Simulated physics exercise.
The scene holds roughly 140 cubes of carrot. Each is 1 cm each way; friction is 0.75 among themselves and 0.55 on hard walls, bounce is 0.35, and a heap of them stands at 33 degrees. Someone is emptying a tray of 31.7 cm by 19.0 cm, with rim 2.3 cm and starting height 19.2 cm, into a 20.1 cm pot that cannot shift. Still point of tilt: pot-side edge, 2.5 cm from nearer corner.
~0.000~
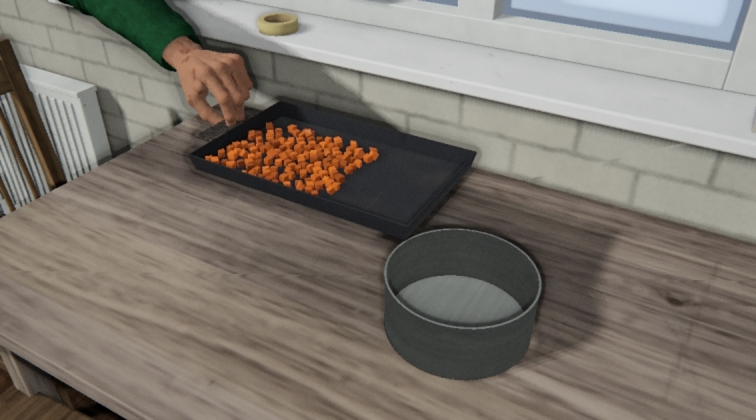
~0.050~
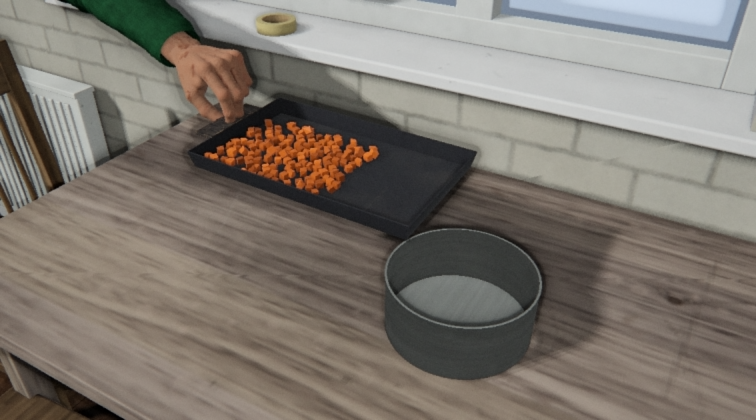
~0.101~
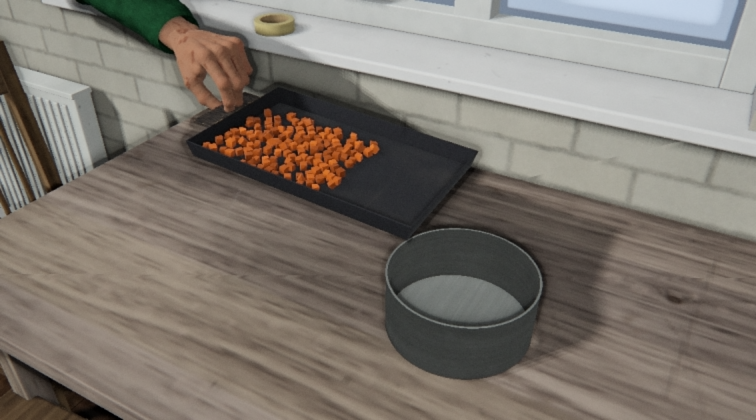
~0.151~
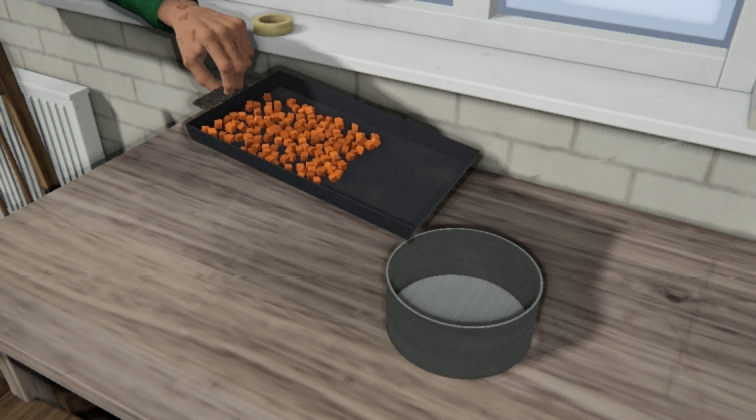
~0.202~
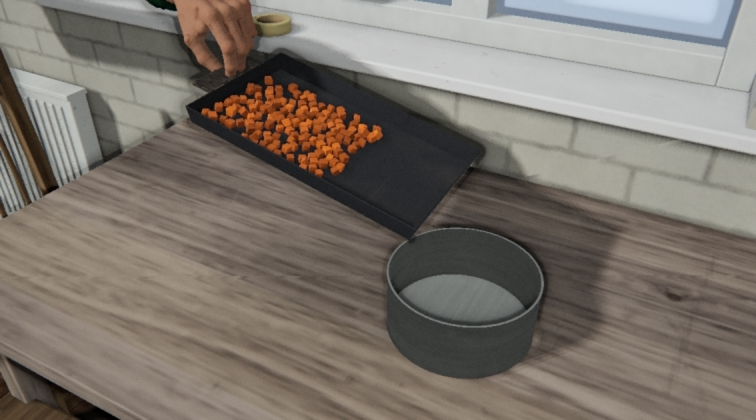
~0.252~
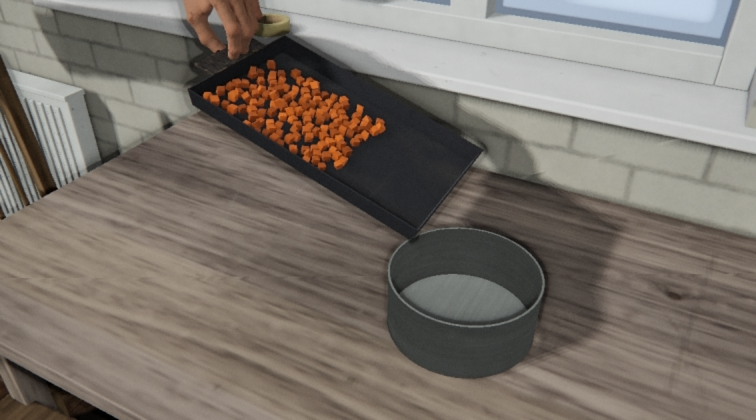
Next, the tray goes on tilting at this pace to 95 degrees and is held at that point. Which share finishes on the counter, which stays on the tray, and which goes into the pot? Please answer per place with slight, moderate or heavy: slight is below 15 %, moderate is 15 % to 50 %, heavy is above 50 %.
Per place: Counter moderate, tray slight, pot heavy.
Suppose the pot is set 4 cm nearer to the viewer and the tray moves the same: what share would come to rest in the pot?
Share in pot: Approx. 65 %.
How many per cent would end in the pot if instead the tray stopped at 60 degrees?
Estimate: Roughly 35 percent.
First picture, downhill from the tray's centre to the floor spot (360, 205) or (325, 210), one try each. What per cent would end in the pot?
Estimate: Some 5 % and some 0 % respectively.
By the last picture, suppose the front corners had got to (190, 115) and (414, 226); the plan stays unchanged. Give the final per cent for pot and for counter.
That works out as pot 50 and counter 50.
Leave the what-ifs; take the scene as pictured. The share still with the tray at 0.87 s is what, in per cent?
Some 40 per cent of the load.
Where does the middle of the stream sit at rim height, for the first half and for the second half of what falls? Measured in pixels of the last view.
At roughly (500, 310) first, later on at (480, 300).
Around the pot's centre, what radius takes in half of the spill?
I'd say around 30 centimetres.
After 0.62 s, tilt 56 degrees; the tray holds 100 %, the pot 0 %.
After 0.87 s, tilt 80 degrees; the tray holds 40 %, the pot 10 %.
After 1.23 s, tilt 95 degrees; the tray holds 10 %, the pot 50 %.
In the end, at 2.3 s, counter 35 %, tray 5 %, pot 60 %.
